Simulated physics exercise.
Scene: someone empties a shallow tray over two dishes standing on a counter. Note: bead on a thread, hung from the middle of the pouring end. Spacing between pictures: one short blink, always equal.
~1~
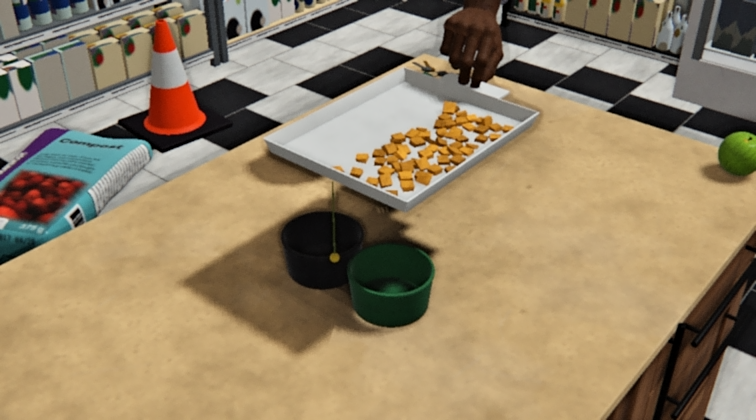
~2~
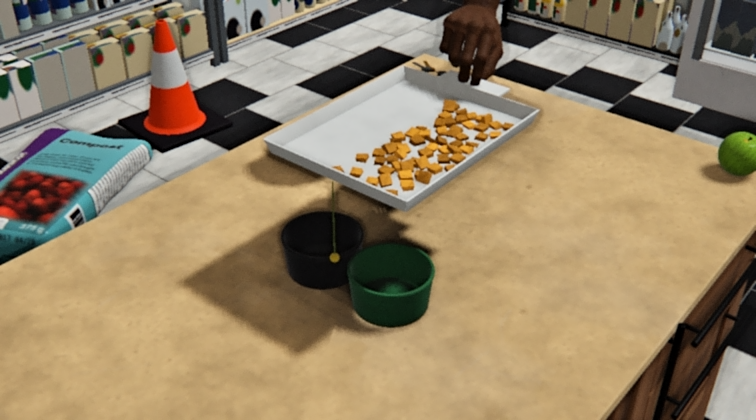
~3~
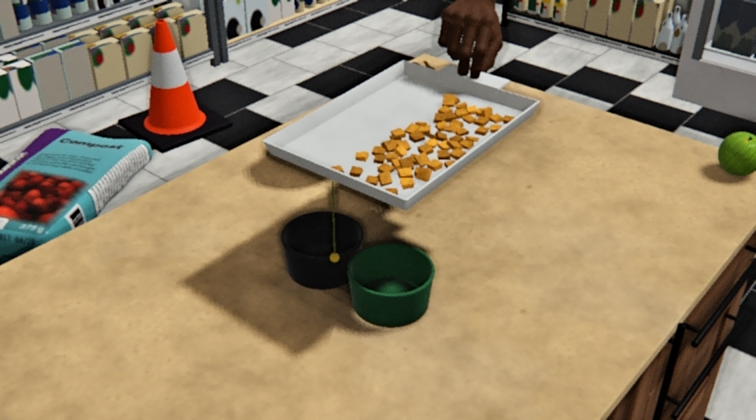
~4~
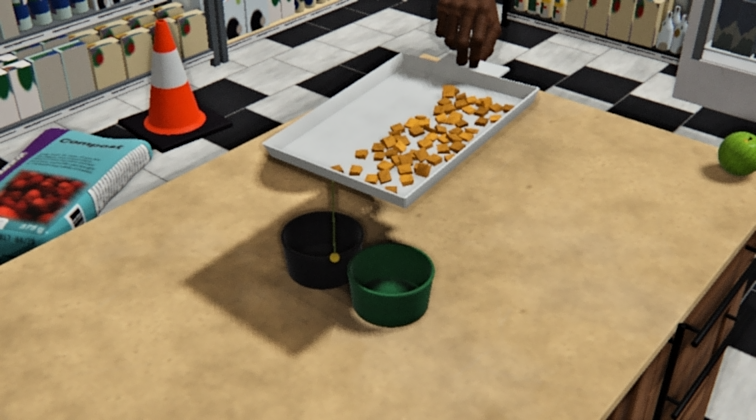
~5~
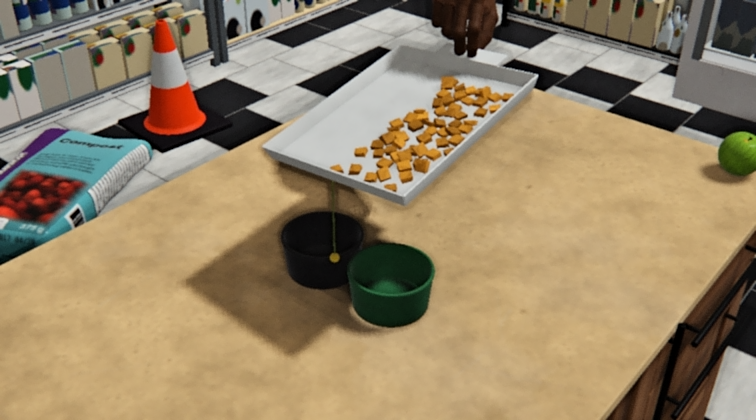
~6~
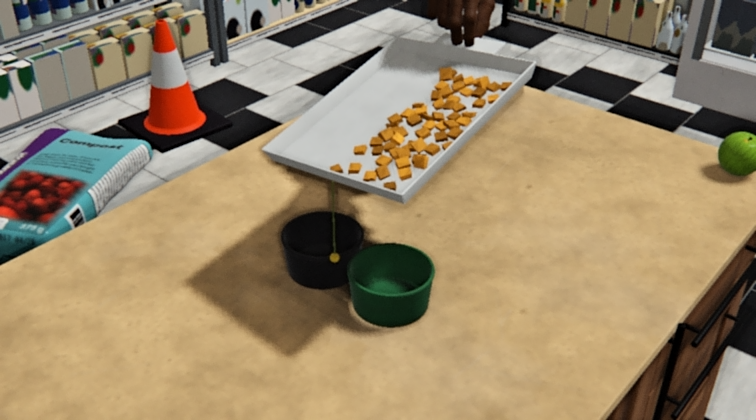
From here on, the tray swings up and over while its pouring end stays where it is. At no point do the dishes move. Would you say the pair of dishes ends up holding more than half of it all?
I would say no, less than half.
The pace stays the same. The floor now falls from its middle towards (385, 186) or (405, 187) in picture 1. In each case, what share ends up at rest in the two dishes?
Respectively 10 and 30 in a hundred.
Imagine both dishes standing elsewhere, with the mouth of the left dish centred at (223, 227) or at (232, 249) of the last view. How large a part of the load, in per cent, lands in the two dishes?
First 70 per cent, second 40 per cent.
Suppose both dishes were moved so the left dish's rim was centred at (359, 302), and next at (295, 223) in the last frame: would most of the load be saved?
Result - try one, below the halfway mark; try two, below the halfway mark.
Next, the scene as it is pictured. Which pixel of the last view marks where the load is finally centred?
I'd mark it at roughly (266, 284).
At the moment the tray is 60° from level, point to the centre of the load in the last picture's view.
Near the pixel (308, 152).
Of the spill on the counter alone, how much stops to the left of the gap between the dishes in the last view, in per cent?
100 per cent or thereabouts.
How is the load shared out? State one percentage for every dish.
Left dish keeps 20 %, right dish keeps 0 %.
Just after the last frame, tray tipped steeply; almost all on the tray; just a few in the air.
A moment on, tray tipped past a quarter turn; about a tenth on the tray; about a tenth in the left dish; roughly half outside both; roughly a quarter in the air.
Further on, tray tipped past a quarter turn; roughly a quarter in the left dish; the larger part outside both.
When it is over, tray tipped past a quarter turn; not one in the right dish; roughly a quarter in the left dish; the larger part outside both.
